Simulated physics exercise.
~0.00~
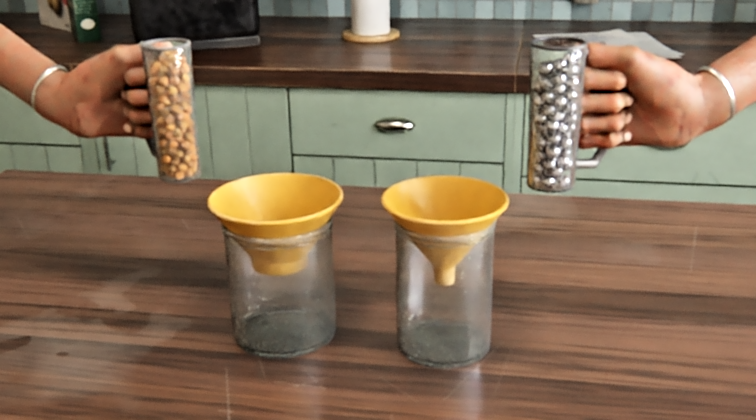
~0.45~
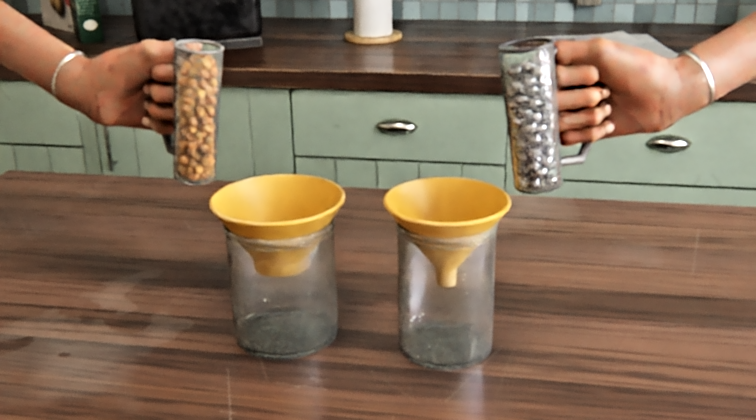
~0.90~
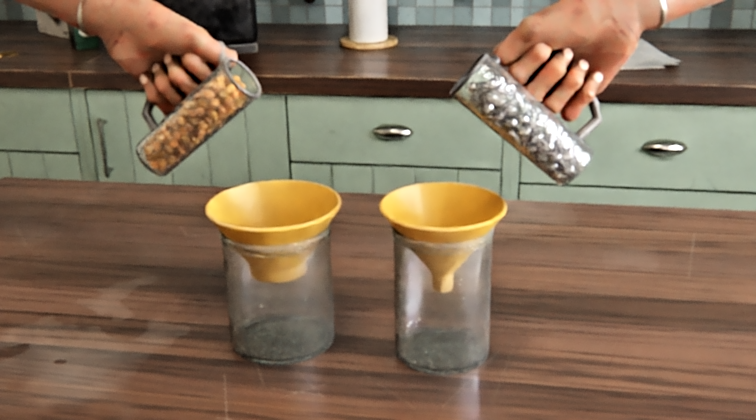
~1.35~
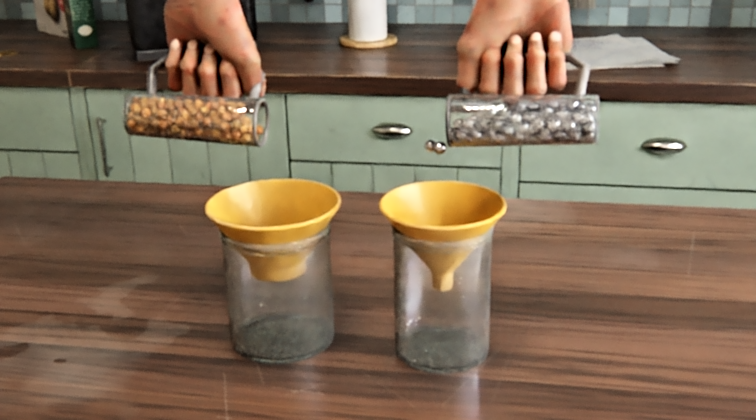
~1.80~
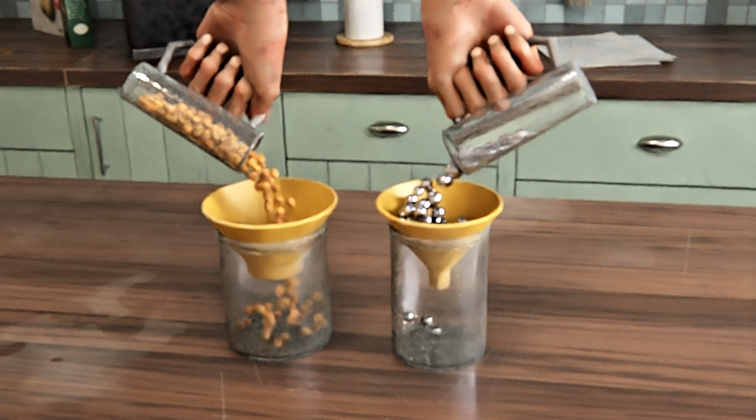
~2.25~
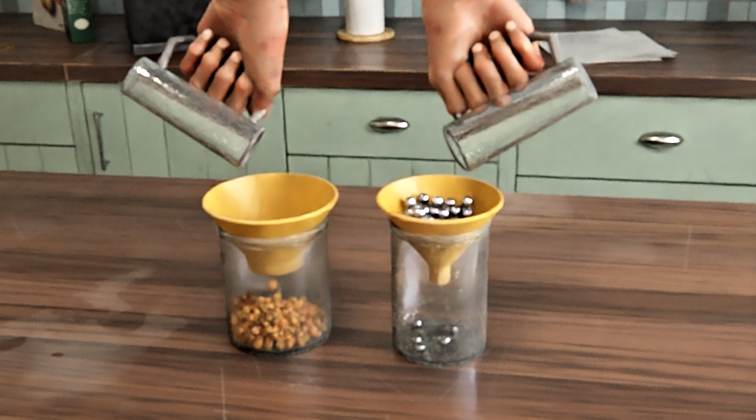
Two hands tipped clear cups over yellow funnels set in glass jars, and the small orange-brown pieces on the left ran through into their jar, while most of the shiny silver beads on the right stayed stuck in the funnel, with only a few below.
